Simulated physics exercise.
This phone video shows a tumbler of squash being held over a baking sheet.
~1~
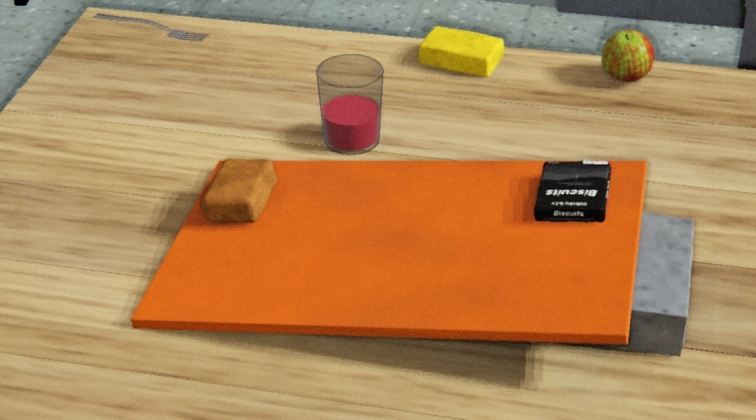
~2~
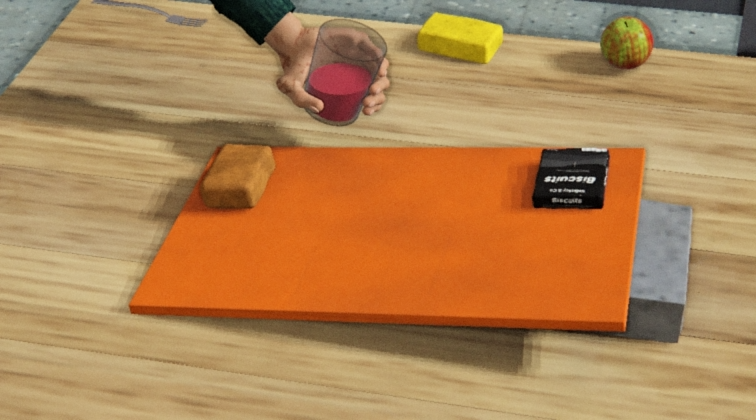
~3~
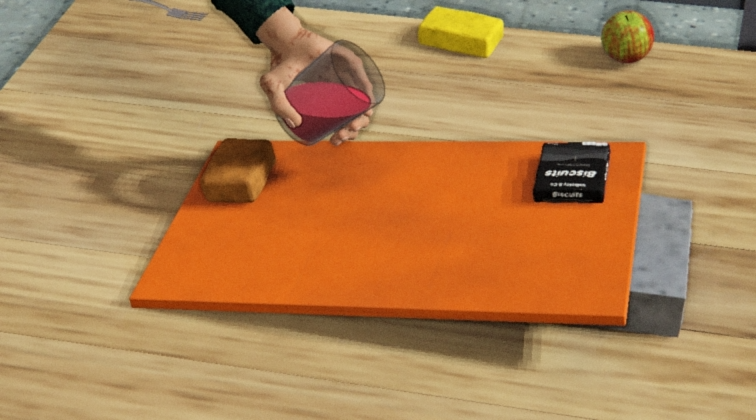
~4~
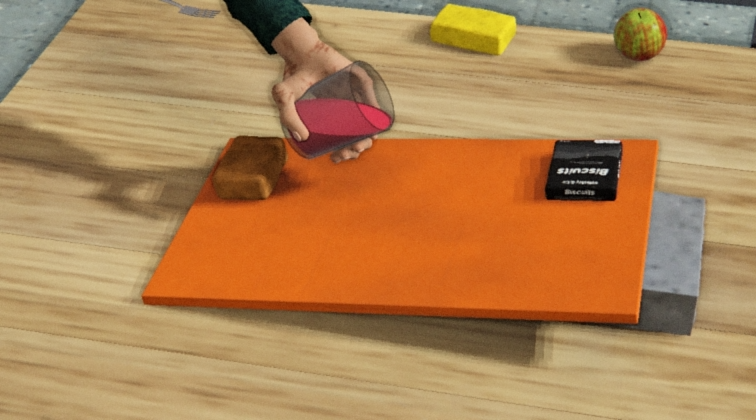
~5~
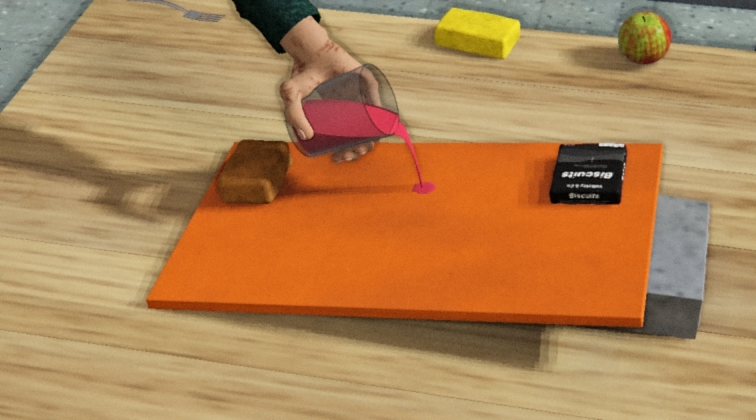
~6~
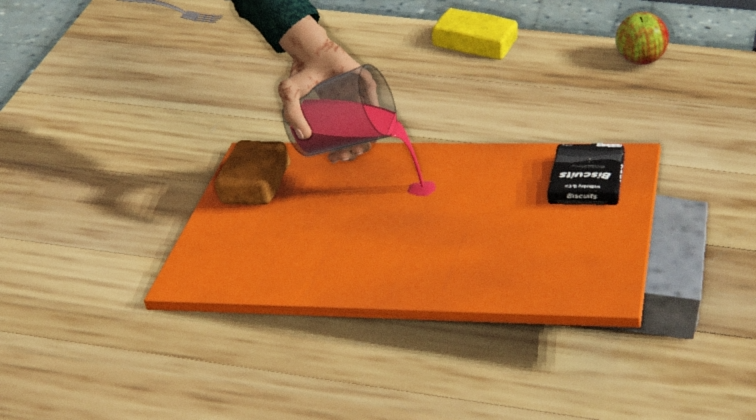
Hand lifting a tumbler of red drink, tilting it and pouring a thin stream onto an orange board between bread and biscuits.
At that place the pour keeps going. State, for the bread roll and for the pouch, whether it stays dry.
Bread roll: No, it gets wet. Pouch: Yes, it stays dry.
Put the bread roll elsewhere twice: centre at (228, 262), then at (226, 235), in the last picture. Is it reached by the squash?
Try one: No contact. Try two: No contact.
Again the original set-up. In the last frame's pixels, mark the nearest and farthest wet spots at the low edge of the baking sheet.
Wet span: (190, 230) to (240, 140).
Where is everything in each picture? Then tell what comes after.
The baking sheet slopes down to the left; tumbler (351, 103) about a third full; bread roll (240, 190); pouch (573, 191), in the first frame.
Tumbler about a third full, surface at (340, 79); bread roll (238, 176), in the second frame.
Tumbler (329, 94) tipped 45° with all of its load; pouch (572, 172), in the third frame.
The baking sheet slopes down to the left; tumbler (338, 112) tipped 55° with all of its load; bread roll (251, 167), in the fourth frame.
The first of it lands; tumbler (343, 113) tipped 60° with all of its load; pouch (589, 174), in the fifth frame.
The first of it lands; tumbler (341, 113) tipped 65° with nearly all of its load; bread roll (253, 172); pouch (587, 174), in the sixth frame.
A moment on, it runs down to the left; the bread roll is untouched; the pouch is untouched.
Further on, it runs down to the left and off the end; the bread roll is reached; the pouch is untouched.
When it is over, it runs down to the left and off the end; the bread roll is reached; the pouch is untouched.
